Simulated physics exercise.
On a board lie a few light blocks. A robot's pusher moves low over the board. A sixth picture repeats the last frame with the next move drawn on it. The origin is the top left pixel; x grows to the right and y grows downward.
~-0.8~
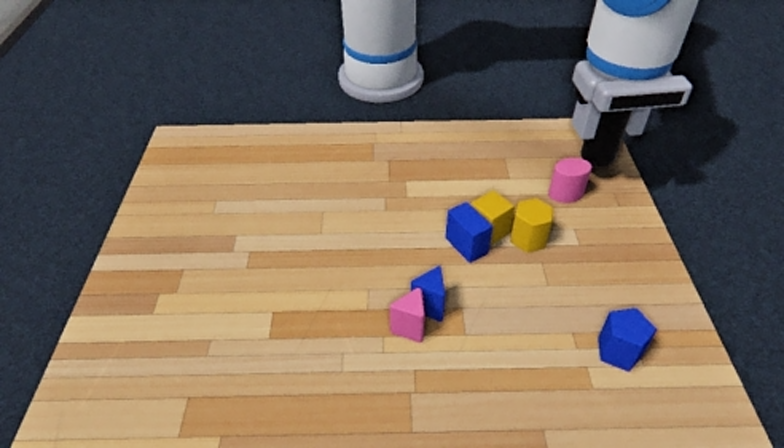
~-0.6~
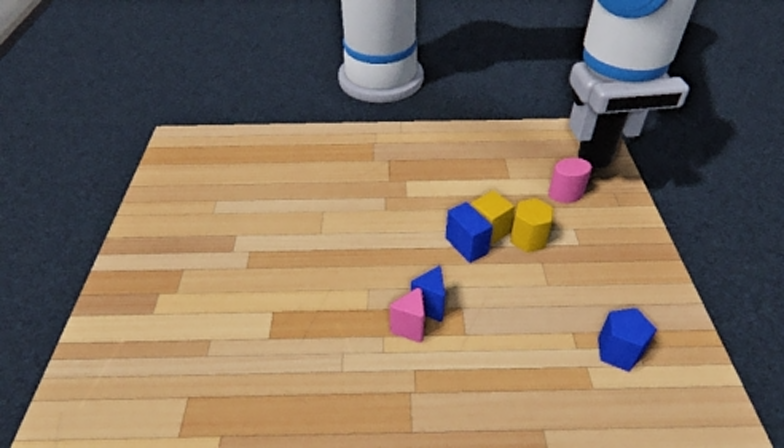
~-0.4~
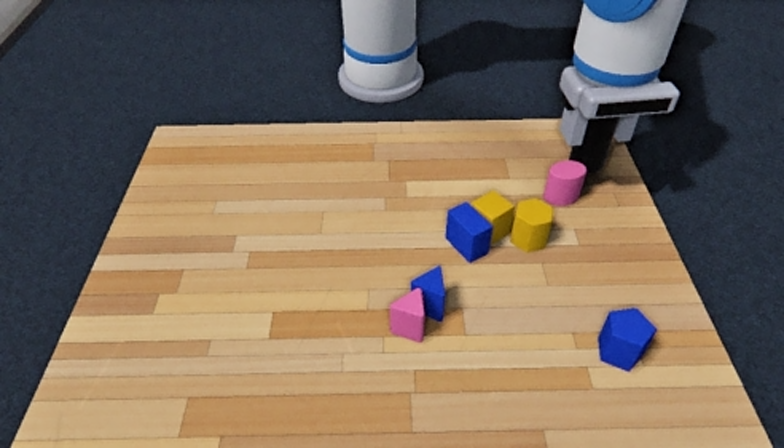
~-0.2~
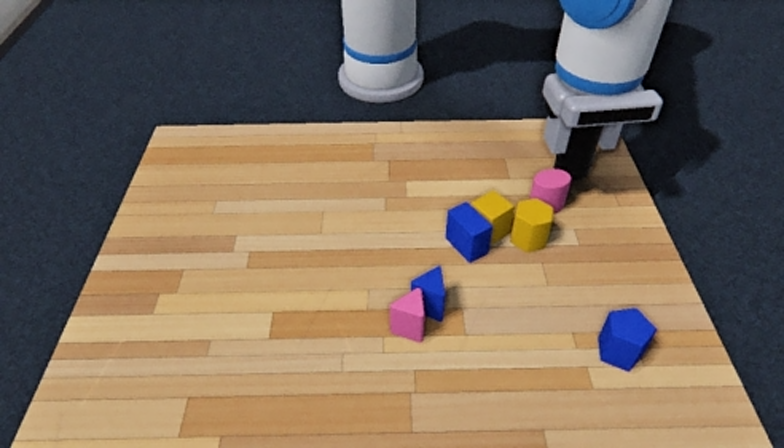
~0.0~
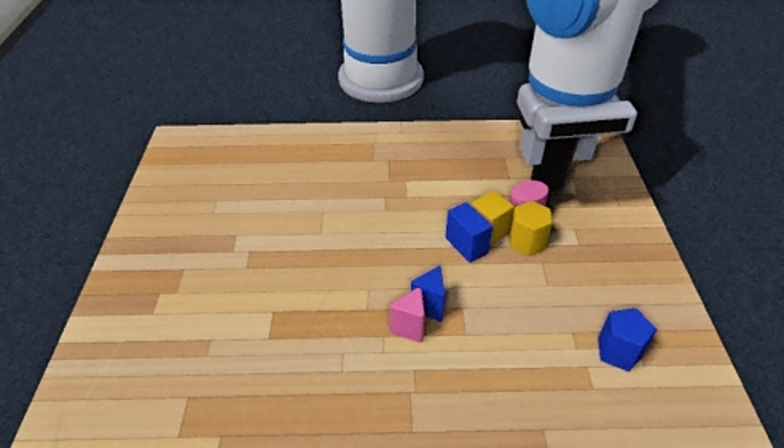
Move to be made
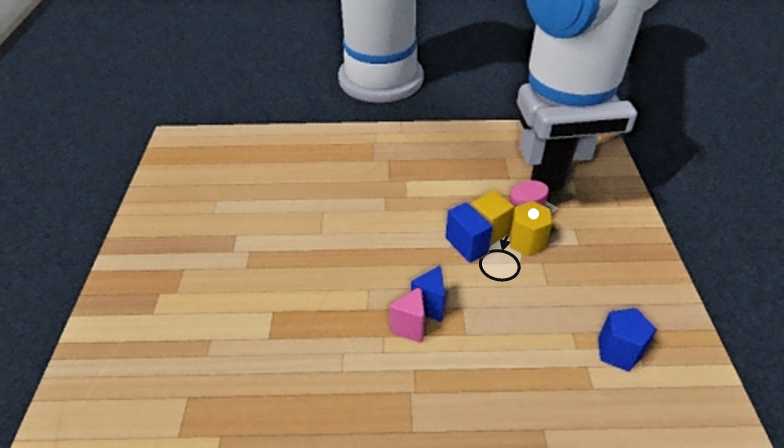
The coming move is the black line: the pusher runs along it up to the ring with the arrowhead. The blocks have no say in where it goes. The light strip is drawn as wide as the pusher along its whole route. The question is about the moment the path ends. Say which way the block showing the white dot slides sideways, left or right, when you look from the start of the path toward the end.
Answer: Left.
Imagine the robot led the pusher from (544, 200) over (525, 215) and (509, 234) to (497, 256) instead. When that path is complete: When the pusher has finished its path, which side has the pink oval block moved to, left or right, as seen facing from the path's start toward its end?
It goes right.
The line goes from (544, 200) by way of (513, 227) to (500, 265); the dot is on the yellow hexagonal block.
The first path, step by step. One third of the way, pusher at (526, 199); blue oblong block at (447, 226); yellow square piece at (469, 213); pink oval block at (503, 205), turned 15° clockwise; yellow hexagonal block at (526, 226), turned 60° anticlockwise.
Two thirds of the way, pusher at (510, 220); blue oblong block at (417, 234); yellow square piece at (442, 223); pink oval block at (480, 222), turned 45° clockwise; yellow hexagonal block at (527, 238), turned 95° anticlockwise.
At the end, pusher at (503, 247); blue triangular block unmoved; blue oblong block at (406, 235); yellow square piece at (431, 224), turned 15° clockwise; pink oval block at (469, 237), turned 100° clockwise; yellow hexagonal block at (535, 261), turned 145° anticlockwise.
